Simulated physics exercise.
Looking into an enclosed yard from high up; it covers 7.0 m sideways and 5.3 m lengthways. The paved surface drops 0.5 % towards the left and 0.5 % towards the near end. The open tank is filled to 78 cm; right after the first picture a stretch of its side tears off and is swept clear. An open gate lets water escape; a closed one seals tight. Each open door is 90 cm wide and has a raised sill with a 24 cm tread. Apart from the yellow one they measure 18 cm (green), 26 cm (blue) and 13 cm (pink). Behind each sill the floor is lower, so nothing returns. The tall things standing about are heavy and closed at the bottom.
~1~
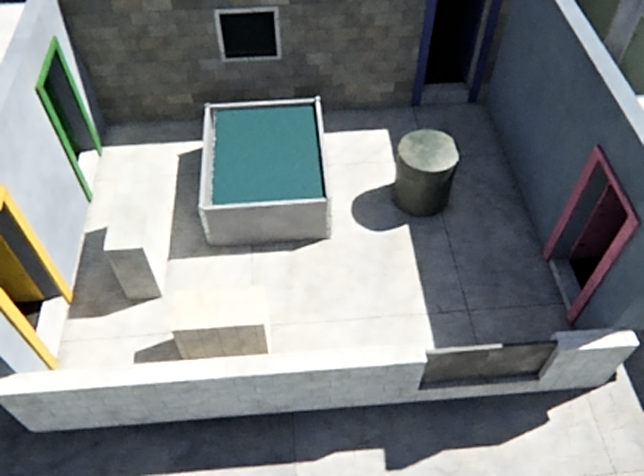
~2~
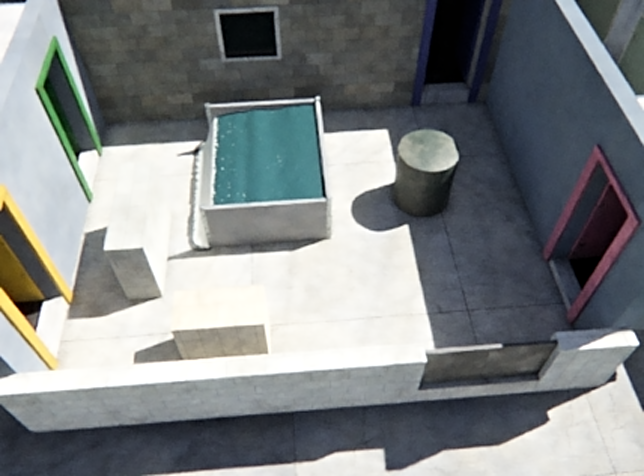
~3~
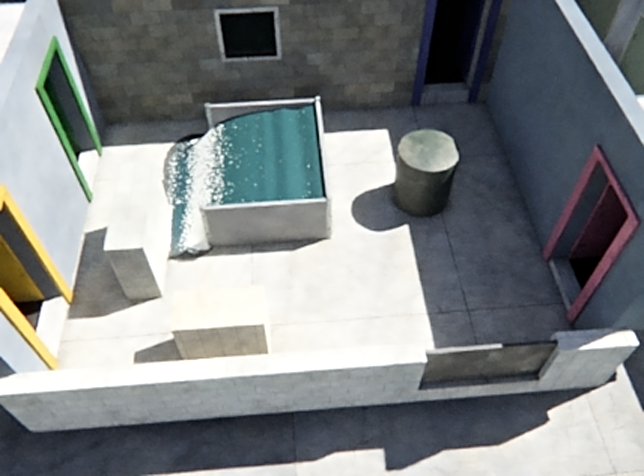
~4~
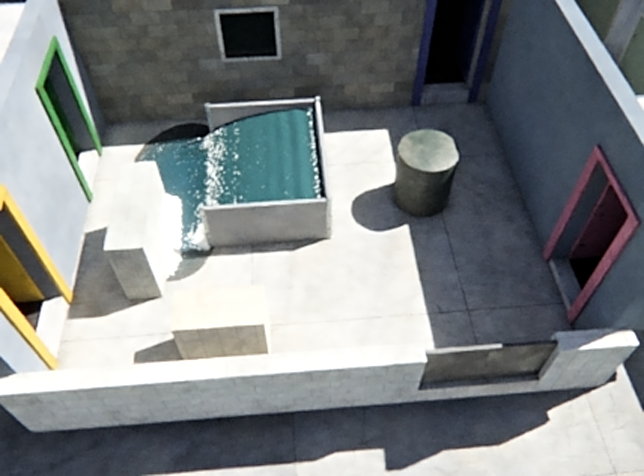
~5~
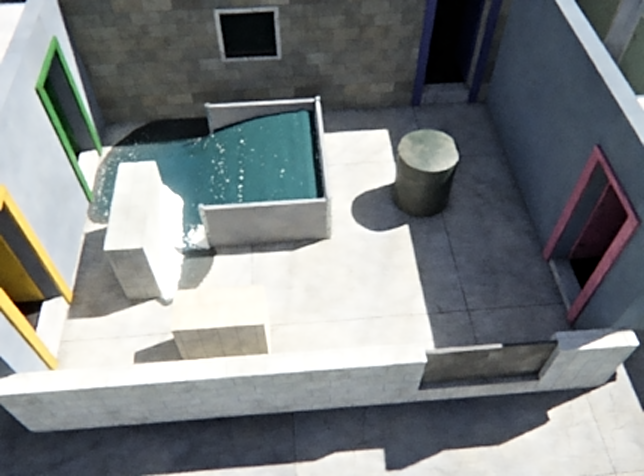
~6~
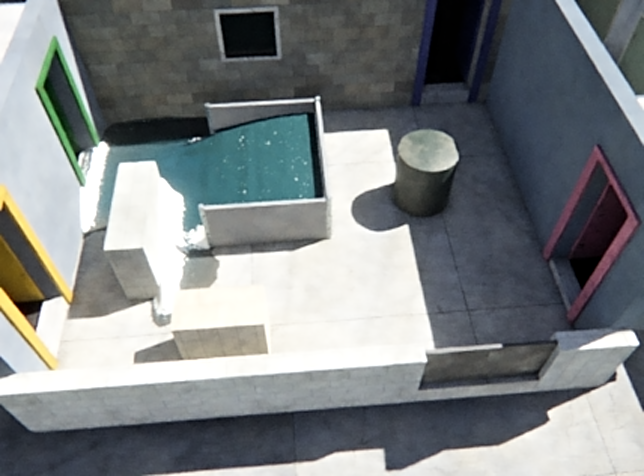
To begin with, an open tank of still, blue-green water stands in a walled yard with coloured door surrounds. Its left side gives way and foaming water pours out across the pale paving, then flows around a tall block and reaches the wall beside the green door.
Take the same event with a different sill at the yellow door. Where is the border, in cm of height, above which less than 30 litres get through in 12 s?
Some 16 cm above the ground.
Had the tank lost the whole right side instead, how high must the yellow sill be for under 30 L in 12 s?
Some 8.5 cm.
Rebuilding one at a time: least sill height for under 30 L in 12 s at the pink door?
Roughly 8.0 cm at pink.
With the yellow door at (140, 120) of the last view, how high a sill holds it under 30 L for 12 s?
Roughly 31 cm.
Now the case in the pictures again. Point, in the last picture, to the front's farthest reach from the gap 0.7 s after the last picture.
Near (91, 399).
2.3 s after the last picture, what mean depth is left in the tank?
Roughly 15 cm on average.
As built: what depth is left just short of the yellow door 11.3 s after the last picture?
Roughly 9.0 cm deep.
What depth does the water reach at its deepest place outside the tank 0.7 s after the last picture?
Roughly 50 cm.
Then, 0.7 s after the last picture water covers 30 % of the floor, deepest (50 cm) near (99, 161); 2 cm at the yellow door, 0 litres in over its 21 cm sill.
Then, 2.3 s after the last picture water covers 60 % of the floor, deepest (29 cm) near (105, 133); 11 cm at the yellow door, 0 litres in over its 21 cm sill.
Then, 11.3 s after the last picture water covers 95 % of the floor, deepest (12 cm) near (303, 382); 9 cm at the yellow door, 3 litres in over its 21 cm sill.
At the yellow door as built, the water peaked near 24 cm, 3.3 s after the last picture.
Run again over the same 12 s with other heights there, 51 litres in over 13.5 cm, 14 litres over 18 cm. The limit of 30 litres is kept from about 16 cm up.
